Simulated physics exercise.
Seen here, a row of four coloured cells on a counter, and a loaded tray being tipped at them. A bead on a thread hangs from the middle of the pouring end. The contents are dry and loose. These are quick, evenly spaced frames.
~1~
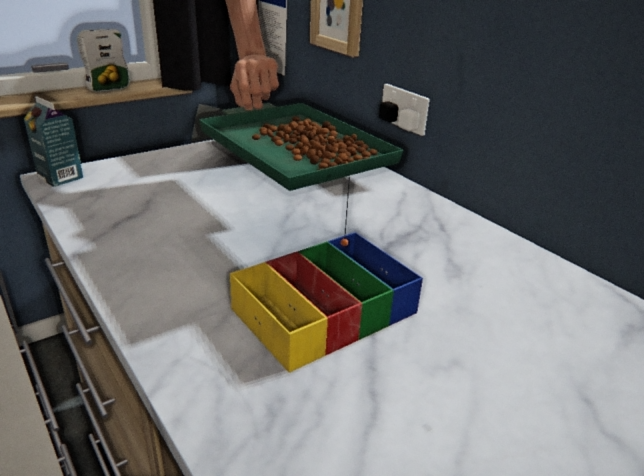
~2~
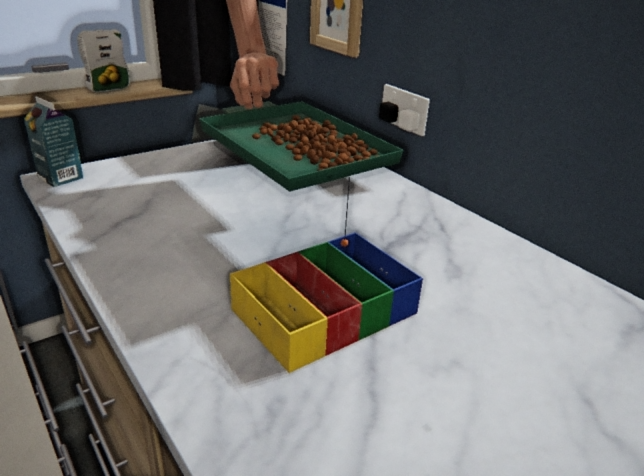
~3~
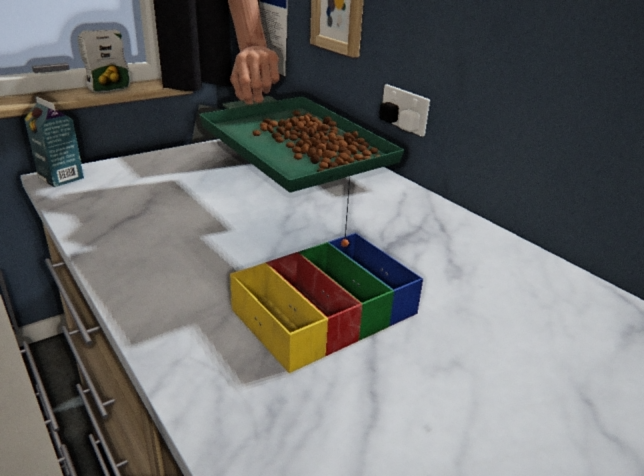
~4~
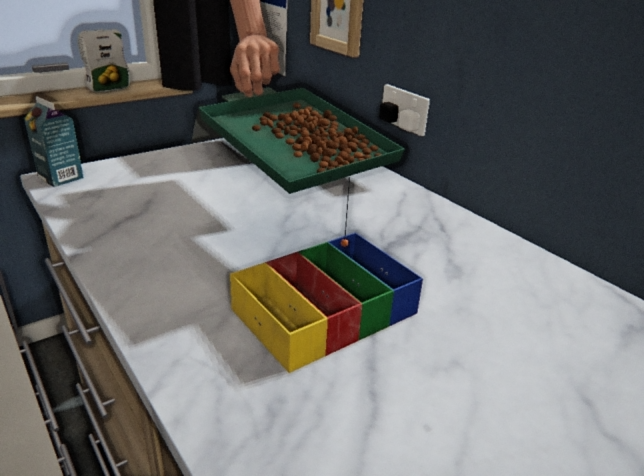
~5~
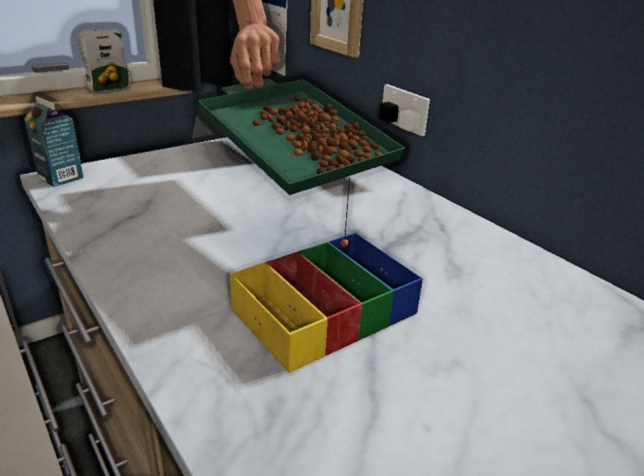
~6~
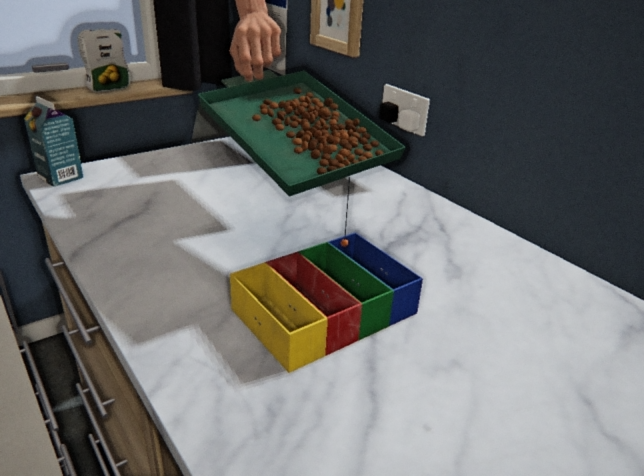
A marble-topped kitchen counter against a dark blue wall is seen from above at an angle, with a carton at the left. A green tray of small brown pieces is held above four joined cells, yellow, red, green and blue from left to right, with a bead hanging on a thread. The hand slowly raises the tray's far end, tilting it slightly more, while the camera stays still.
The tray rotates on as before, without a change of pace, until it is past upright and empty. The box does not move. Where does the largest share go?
It favours the red compartment.
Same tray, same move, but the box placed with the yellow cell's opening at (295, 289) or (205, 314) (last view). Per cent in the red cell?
The first gives 40 %, the second 0 %.
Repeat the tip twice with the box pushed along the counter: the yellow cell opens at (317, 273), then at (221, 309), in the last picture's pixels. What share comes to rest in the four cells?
Roughly 70 per cent, and 90 per cent.
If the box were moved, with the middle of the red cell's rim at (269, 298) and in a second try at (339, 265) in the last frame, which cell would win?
In turn: Green; the yellow cell.
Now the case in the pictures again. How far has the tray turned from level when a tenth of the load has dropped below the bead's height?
Roughly 70°.
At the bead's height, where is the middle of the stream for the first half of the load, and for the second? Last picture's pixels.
Early half (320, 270), late half (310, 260).
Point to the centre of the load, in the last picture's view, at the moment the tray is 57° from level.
Near (326, 157).
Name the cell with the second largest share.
In second place: The green one.
Just after the last frame, tray tipped steeply; almost all on the tray; about a tenth falling or outside the box.
A moment on, tray tipped right over; roughly half on the tray; about a tenth in the red cell; about a tenth in the green cell; just a few in the yellow cell; just a few in the blue cell; roughly a quarter falling or outside the box.
Further on, tray tipped past a quarter turn; roughly two thirds in the red cell; roughly a quarter in the green cell; about a tenth in the yellow cell; about a tenth in the blue cell; just a few falling or outside the box.
When it is over, tray tipped past a quarter turn; roughly two thirds in the red cell; roughly a quarter in the green cell; about a tenth in the yellow cell; about a tenth in the blue cell; just a few outside the box.
